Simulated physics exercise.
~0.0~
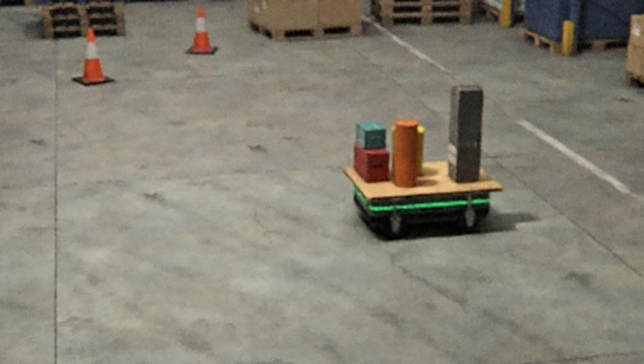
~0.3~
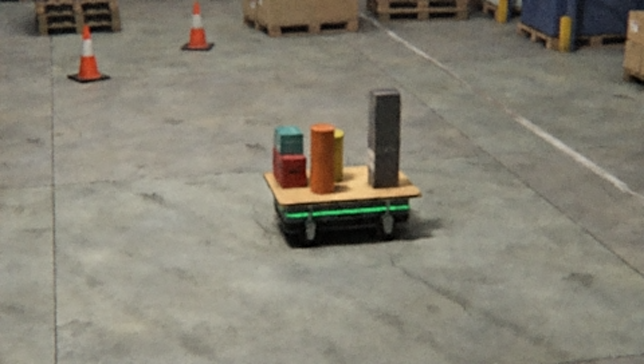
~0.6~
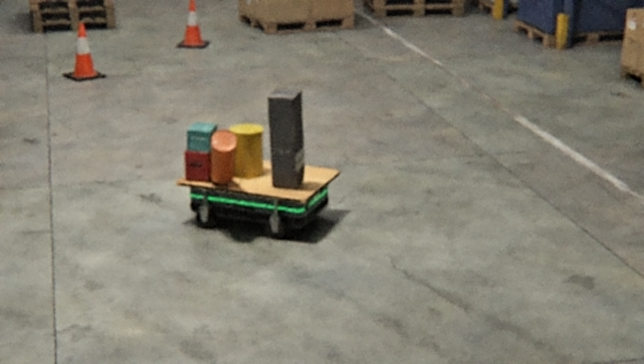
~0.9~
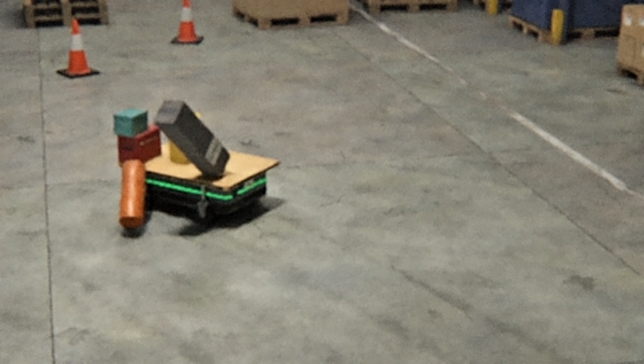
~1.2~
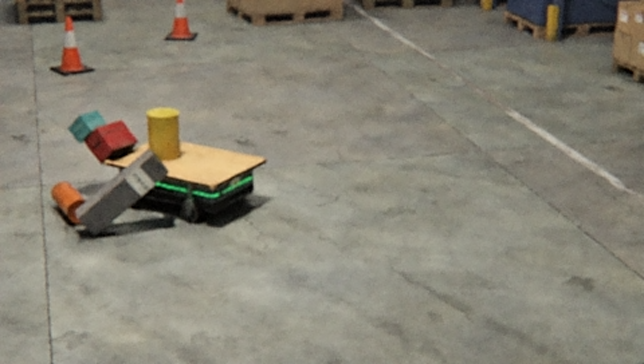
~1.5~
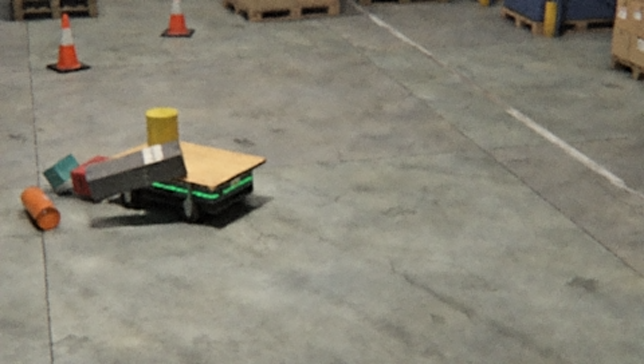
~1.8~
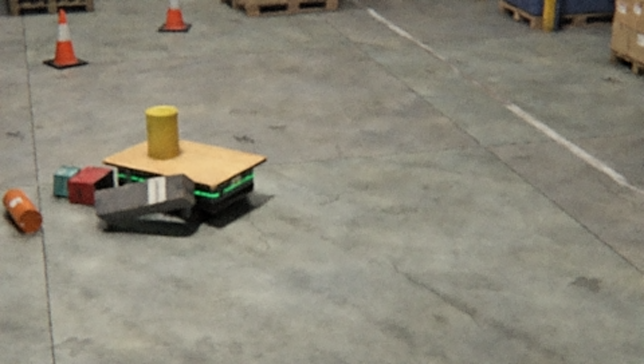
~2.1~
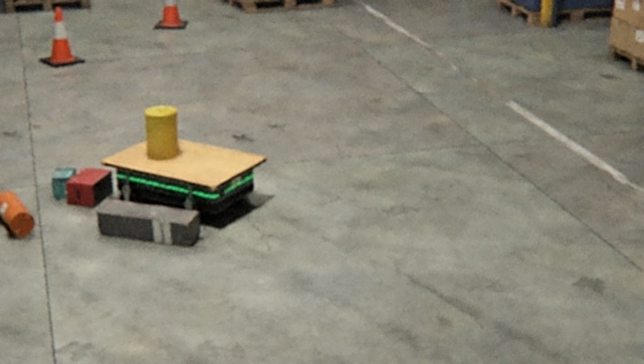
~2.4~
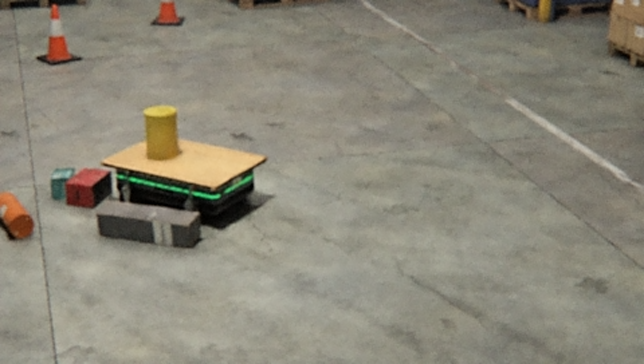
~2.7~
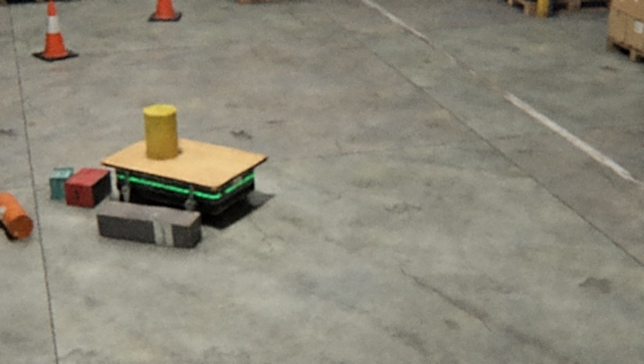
A flat cart turns and stops, spilling all its load except the yellow pail.
